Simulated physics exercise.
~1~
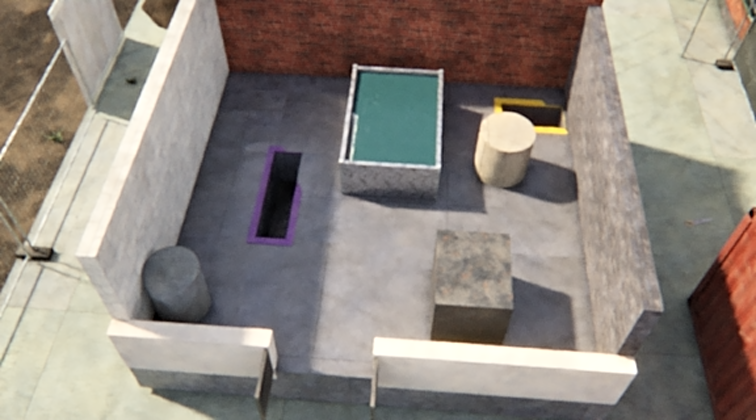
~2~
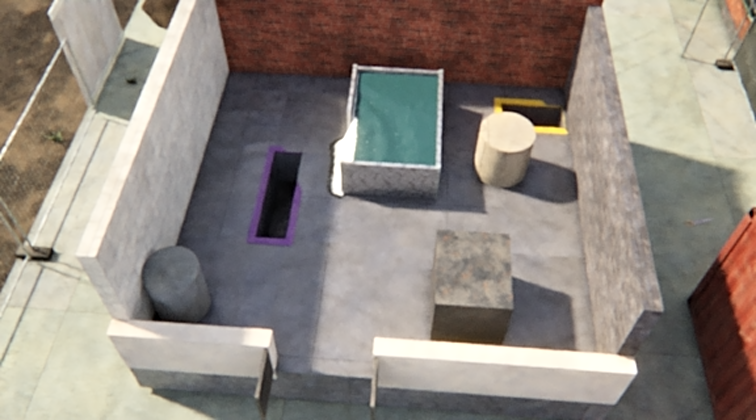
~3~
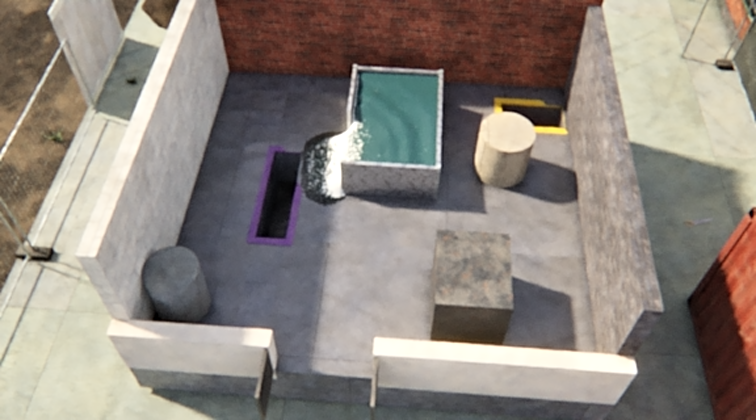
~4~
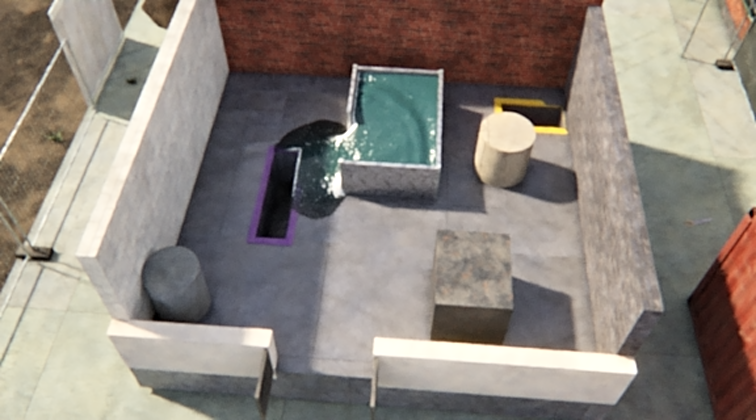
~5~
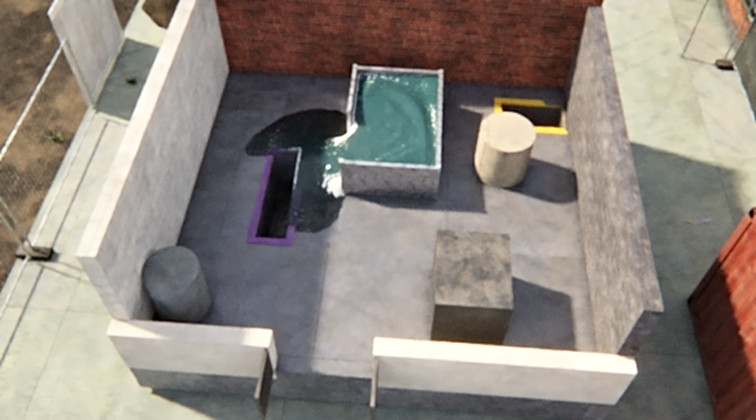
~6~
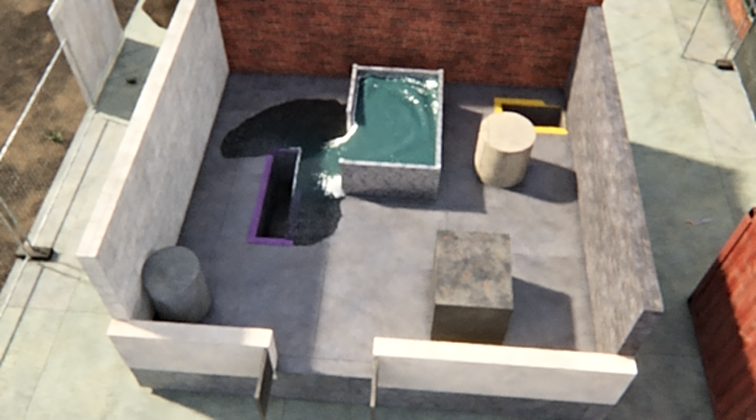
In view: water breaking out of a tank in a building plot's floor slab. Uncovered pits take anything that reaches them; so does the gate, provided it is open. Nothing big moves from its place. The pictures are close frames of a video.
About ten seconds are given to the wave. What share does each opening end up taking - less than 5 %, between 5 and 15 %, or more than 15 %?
At the end, gate: Short of a twentieth. Purple pit: Upwards of fifteen per cent. Yellow pit: Short of a twentieth.
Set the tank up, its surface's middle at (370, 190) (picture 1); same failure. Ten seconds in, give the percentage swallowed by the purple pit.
Result, purple pit: 45 percent after ten seconds.
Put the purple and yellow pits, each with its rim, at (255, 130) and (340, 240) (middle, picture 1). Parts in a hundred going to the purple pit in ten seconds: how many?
The purple pit receives 50 per cent.
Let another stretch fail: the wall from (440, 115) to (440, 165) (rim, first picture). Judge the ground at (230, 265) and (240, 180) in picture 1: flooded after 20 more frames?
Unsoaked, then unsoaked.
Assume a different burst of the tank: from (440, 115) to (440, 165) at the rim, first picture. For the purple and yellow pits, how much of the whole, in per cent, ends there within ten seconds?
The purple pit takes 6 per cent and the yellow pit 25 per cent.
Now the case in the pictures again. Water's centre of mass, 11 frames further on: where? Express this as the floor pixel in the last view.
It's close to (360, 147).
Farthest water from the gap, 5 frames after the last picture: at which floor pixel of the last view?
The wet edge reaches furthest near (228, 79).
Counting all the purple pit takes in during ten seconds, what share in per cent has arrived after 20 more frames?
Near 65 in a hundred.
A moment on, water covers 15 % of the floor; the gate 0 %, the purple pit 21 %, the yellow pit 0 %.
Next, water covers 15 % of the floor; the gate 0 %, the purple pit 36 %, the yellow pit 0 %.
Then, water covers 25 % of the floor; the gate 0 %, the purple pit 51 %, the yellow pit 0 %.
Later, water covers 35 % of the floor; the gate 0 %, the purple pit 65 %, the yellow pit 0 %.
In the end, water covers 40 % of the floor; the gate 0 %, the purple pit 75 %, the yellow pit 0 %.
